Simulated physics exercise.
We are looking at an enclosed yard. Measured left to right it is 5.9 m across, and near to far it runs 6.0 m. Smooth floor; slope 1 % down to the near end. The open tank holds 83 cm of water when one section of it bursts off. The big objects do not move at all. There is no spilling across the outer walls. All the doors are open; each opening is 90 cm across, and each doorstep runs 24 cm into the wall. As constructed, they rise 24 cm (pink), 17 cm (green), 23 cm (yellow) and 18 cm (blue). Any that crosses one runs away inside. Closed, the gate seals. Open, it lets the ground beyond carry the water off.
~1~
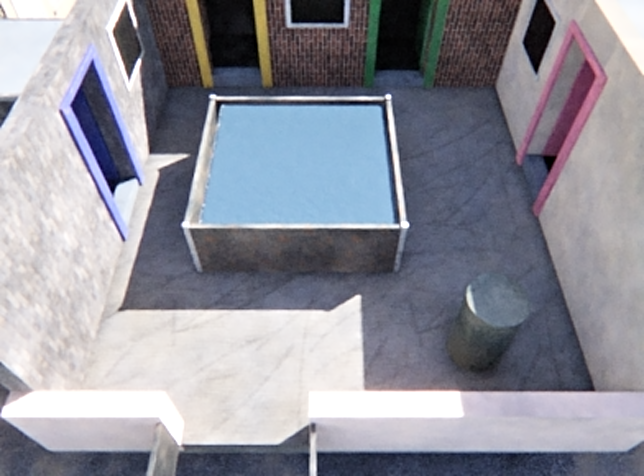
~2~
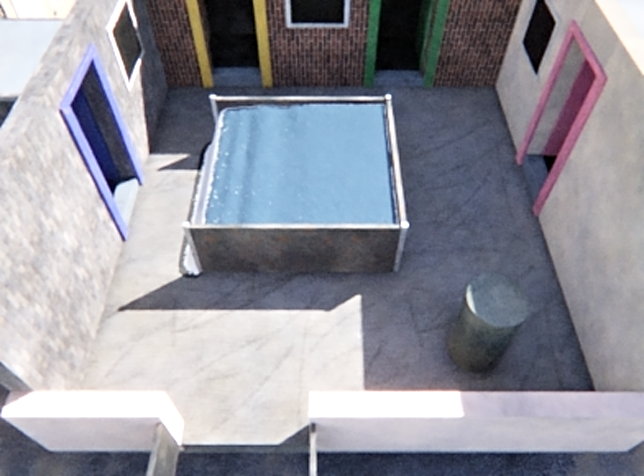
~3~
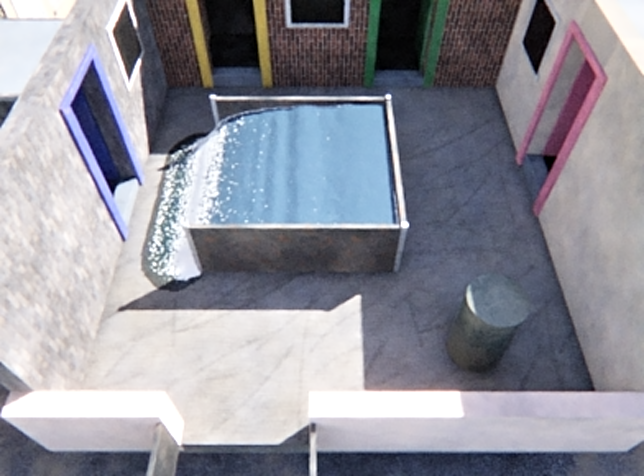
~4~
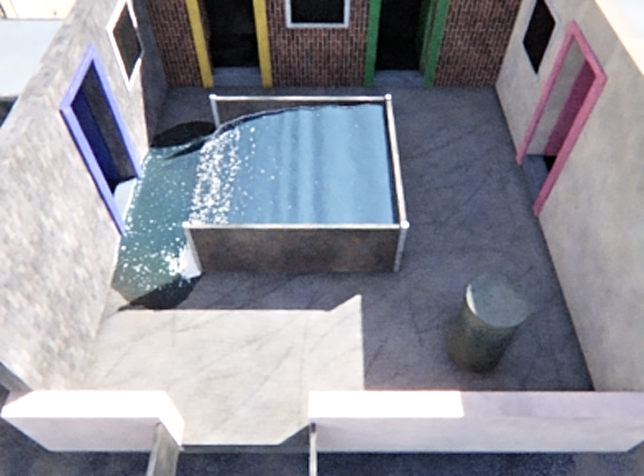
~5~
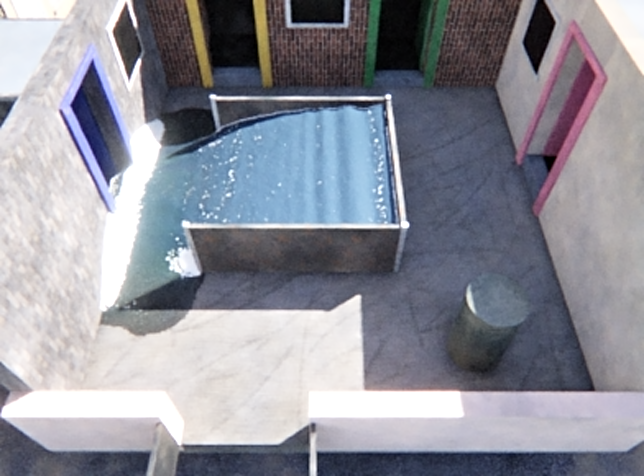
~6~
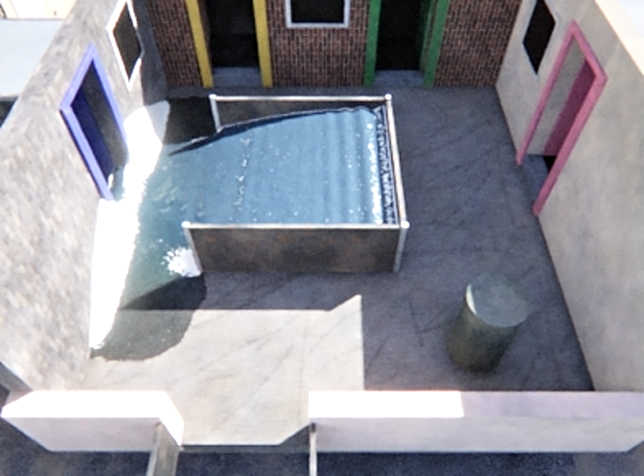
The clip opens on a walled yard with blue, yellow, green and pink doorways and a raised tank of still water beside a grey cylinder. The tank's left side gives way and water pours out in a foaming sheet, then reaches the left wall by the blue doorway and spreads along it.
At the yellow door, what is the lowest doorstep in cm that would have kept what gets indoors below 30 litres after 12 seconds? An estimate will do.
Somewhere near 22 cm.
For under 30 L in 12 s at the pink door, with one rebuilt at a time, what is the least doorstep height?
At pink, about 8.0 cm.
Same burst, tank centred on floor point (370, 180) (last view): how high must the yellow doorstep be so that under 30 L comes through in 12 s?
Then close to 24 cm.
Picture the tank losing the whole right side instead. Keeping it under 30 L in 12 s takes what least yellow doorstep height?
You'd want it roughly 13.5 centimetres tall.
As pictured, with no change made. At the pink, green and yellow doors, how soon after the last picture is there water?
Arrives: Pink 3.0 s / green 1.6 s / yellow 0.6 s.
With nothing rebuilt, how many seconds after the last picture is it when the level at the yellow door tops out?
2.0 s.
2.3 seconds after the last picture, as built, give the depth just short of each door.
In cm - pink: 0, green: 5, yellow: 30, blue: 33.
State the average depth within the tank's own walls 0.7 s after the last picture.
Some 45 cm.
Then, 0.7 s after the last picture water covers 25 % of the floor, deepest (62 cm) near (131, 219); 11 cm at the yellow door, 0 litres in over its 23 cm doorstep.
Then, 2.3 s after the last picture water covers 65 % of the floor, deepest (44 cm) near (72, 421); 30 cm at the yellow door, 14 litres in over its 23 cm doorstep.
Then, 11.3 s after the last picture water covers 95 % of the floor, deepest (18 cm) near (77, 404); 8 cm at the yellow door, 27 litres in over its 23 cm doorstep.
At the yellow door as built, the water peaked near 31 cm, 2.1 s after the last picture.
Run again over the same 12 s with other heights there, 57 litres in over 18.5 cm, 20 litres over 24.5 cm. The limit of 30 litres is kept from about 22 cm up.
